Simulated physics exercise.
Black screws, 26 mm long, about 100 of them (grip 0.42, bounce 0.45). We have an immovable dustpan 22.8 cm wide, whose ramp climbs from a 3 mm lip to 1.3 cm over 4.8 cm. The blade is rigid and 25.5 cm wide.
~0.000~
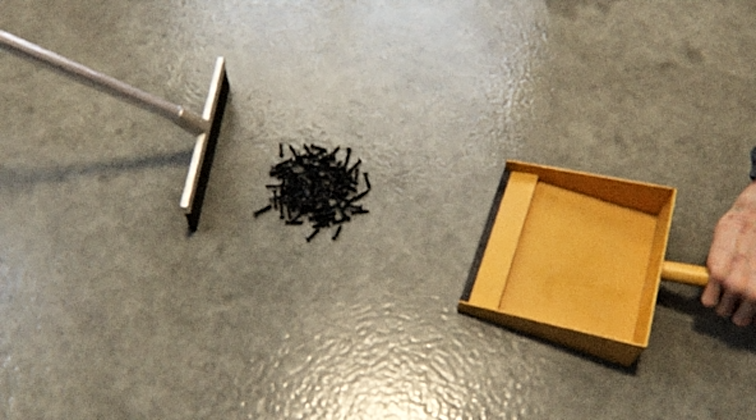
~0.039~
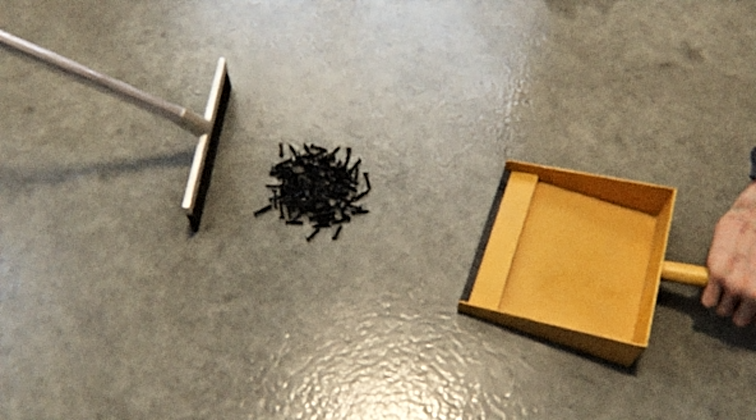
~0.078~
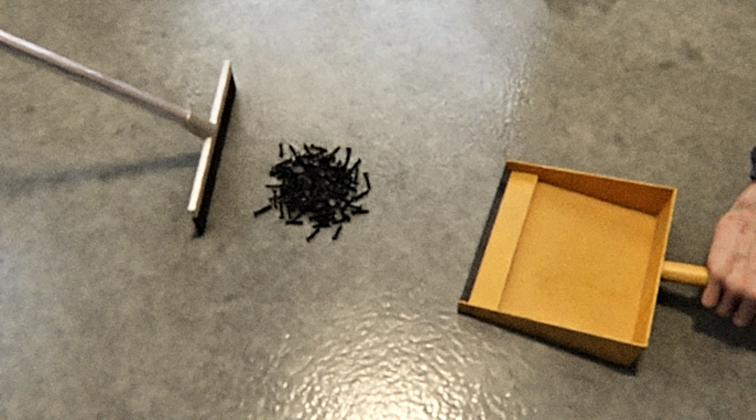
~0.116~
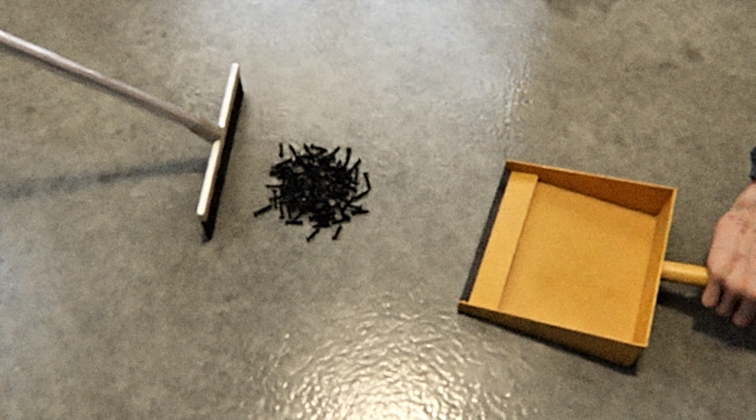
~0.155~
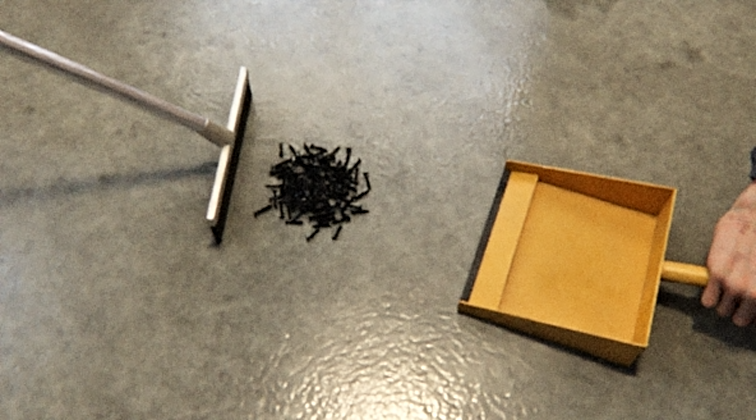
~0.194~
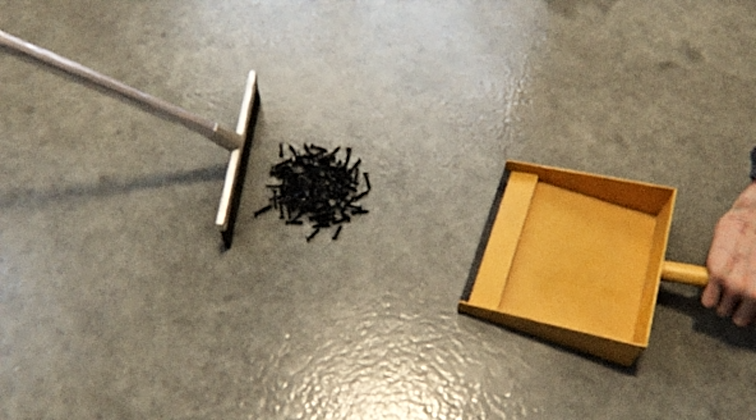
On a smooth grey floor, a small heap of black screws lies between a long-handled blade on the left and a yellow dustpan held by a hand on the right. The blade barely shifts at first, then slides a short way right, close to the heap, while screws and pan stay still.
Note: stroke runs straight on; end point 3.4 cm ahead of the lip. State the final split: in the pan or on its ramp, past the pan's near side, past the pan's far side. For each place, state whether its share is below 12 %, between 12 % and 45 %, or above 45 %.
My prediction: In the pan or on its ramp: It gets a trickle; past the pan's near side: It gets a trickle; past the pan's far side: It gets a trickle.
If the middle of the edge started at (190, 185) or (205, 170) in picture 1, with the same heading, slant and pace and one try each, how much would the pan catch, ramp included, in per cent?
The two tries give about 0 % and about 0 %.
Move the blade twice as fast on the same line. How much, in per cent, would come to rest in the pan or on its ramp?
In that case some 5 per cent.
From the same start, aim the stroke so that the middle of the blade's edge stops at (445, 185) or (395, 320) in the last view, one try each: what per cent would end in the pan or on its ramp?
Some 0 in a hundred and 0 in a hundred.
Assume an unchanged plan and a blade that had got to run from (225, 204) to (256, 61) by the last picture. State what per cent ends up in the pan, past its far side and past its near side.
That ends as pan 5, far 35, and near 0.
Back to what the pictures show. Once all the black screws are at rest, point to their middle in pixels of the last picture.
Centre at rest, approx.: (446, 231) px.
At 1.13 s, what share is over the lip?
I'd say some 0 per cent.
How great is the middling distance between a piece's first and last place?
Median: Approx. 20 cm.
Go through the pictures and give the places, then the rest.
Blade from (186, 209) to (222, 65), moved 0.0 cm, 0 of the pieces shifted so far; middle of the pieces at (315, 183); pan at (576, 266), in the first picture.
Blade from (188, 210) to (223, 65), moved 0.3 cm, 0 of the pieces shifted so far; middle of the pieces at (315, 183), in the second picture.
Blade from (194, 212) to (228, 67), moved 1.2 cm, 0 of the pieces shifted so far; middle of the pieces at (315, 183), in the third picture.
Blade from (202, 217) to (236, 71), moved 2.5 cm, 0 of the pieces shifted so far; middle of the pieces at (315, 183), in the fourth picture.
Blade from (212, 221) to (245, 74), moved 4.0 cm, 0 of the pieces shifted so far; middle of the pieces at (315, 183), in the fifth picture.
Blade from (222, 226) to (254, 78), moved 5.5 cm, 0 of the pieces shifted so far; middle of the pieces at (315, 183); pan at (576, 266). Its pace works out near 0.38 m/s, heading 7 degrees towards the viewer's side, in the sixth picture.
Then, at 0.55 s, middle of the blade 21 cm from the lip; 0 % over the lip, far side 0 %, near side 0 %.
After 0.78 s, middle of the blade 13 cm from the lip; 0 % over the lip, far side 0 %, near side 0 %.
After 1.13 s, middle of the blade 7 cm from the lip; 0 % over the lip, far side 0 %, near side 0 %.
By 1.6 s all is still; pan 0 %, near side 0 %, far side 0 %, in front of the lip or behind the blade 95 %.
